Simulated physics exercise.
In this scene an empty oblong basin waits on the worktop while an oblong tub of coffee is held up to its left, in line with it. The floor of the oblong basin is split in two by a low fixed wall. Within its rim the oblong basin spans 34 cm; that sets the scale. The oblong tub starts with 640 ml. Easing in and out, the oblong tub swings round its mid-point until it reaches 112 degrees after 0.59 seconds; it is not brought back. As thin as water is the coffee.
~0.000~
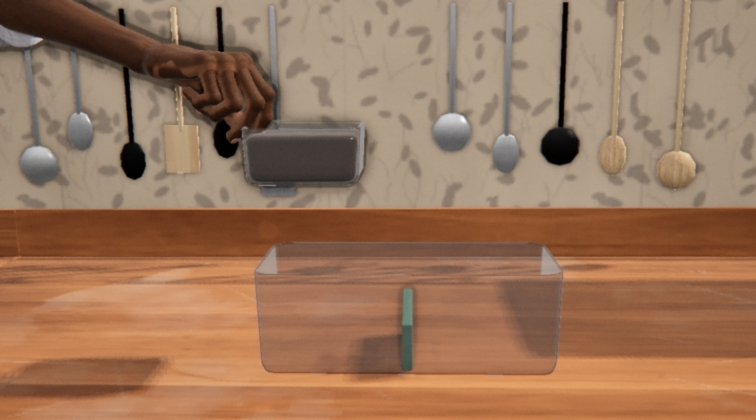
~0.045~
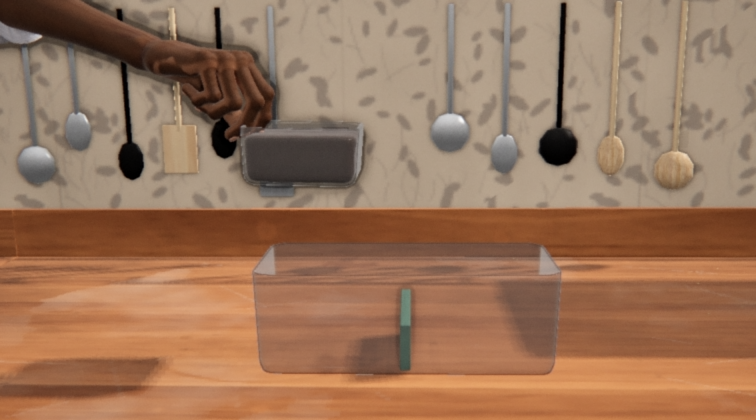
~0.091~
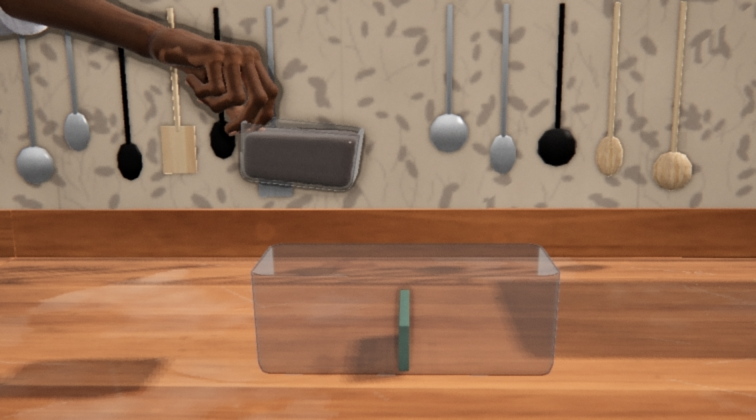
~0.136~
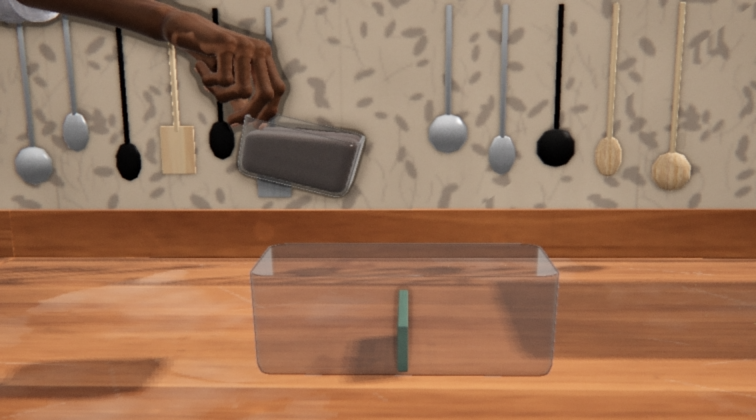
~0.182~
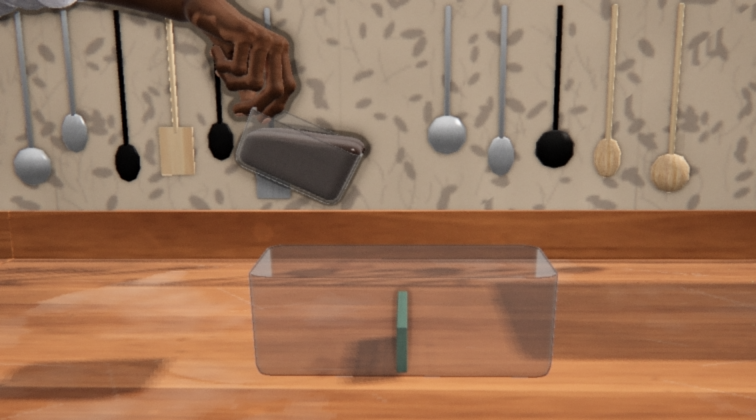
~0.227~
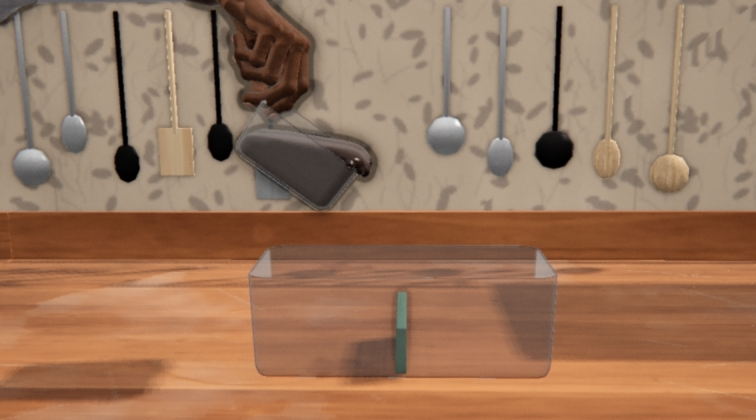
The footage shows a hand holding an oblong tub of dark liquid above a clear oblong basin with a green wall inside, gradually tilting the tub to the right until a little liquid passes over its lower edge.
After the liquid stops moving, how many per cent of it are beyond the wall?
About 50 per cent.
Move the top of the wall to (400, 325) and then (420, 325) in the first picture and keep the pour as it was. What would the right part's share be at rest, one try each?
In turn about 60 and 40 per cent.
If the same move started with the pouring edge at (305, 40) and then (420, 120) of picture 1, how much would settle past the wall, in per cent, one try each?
Roughly 10 per cent the first time and 85 per cent the second.
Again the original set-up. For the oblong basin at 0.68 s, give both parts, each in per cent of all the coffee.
Around 44 percent on the left and 48 on the right.
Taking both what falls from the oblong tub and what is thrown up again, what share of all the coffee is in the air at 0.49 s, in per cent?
Close to 34 per cent, I'd say.
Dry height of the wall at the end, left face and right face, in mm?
It's around 42 mm on the left side and around 40 mm on the right side.
Then, 0.49 s in, the tilt is 104° and 10 per cent is still to pour, 16 is left of the wall and 40 right of it.
Then, 0.68 s in, the tilt is 112° and 1 per cent is still to pour, 44 is left of the wall and 48 right of it.
Then, 0.87 s in, the tilt is 112° and 0 per cent is still to pour, 46 is left of the wall and 49 right of it.
Then, 1.09 s in, the tilt is 112° and 0 per cent is still to pour, 47 is left of the wall and 49 right of it.
Finally, 47 per cent lies left of the wall, 50 right of it and 3 outside.
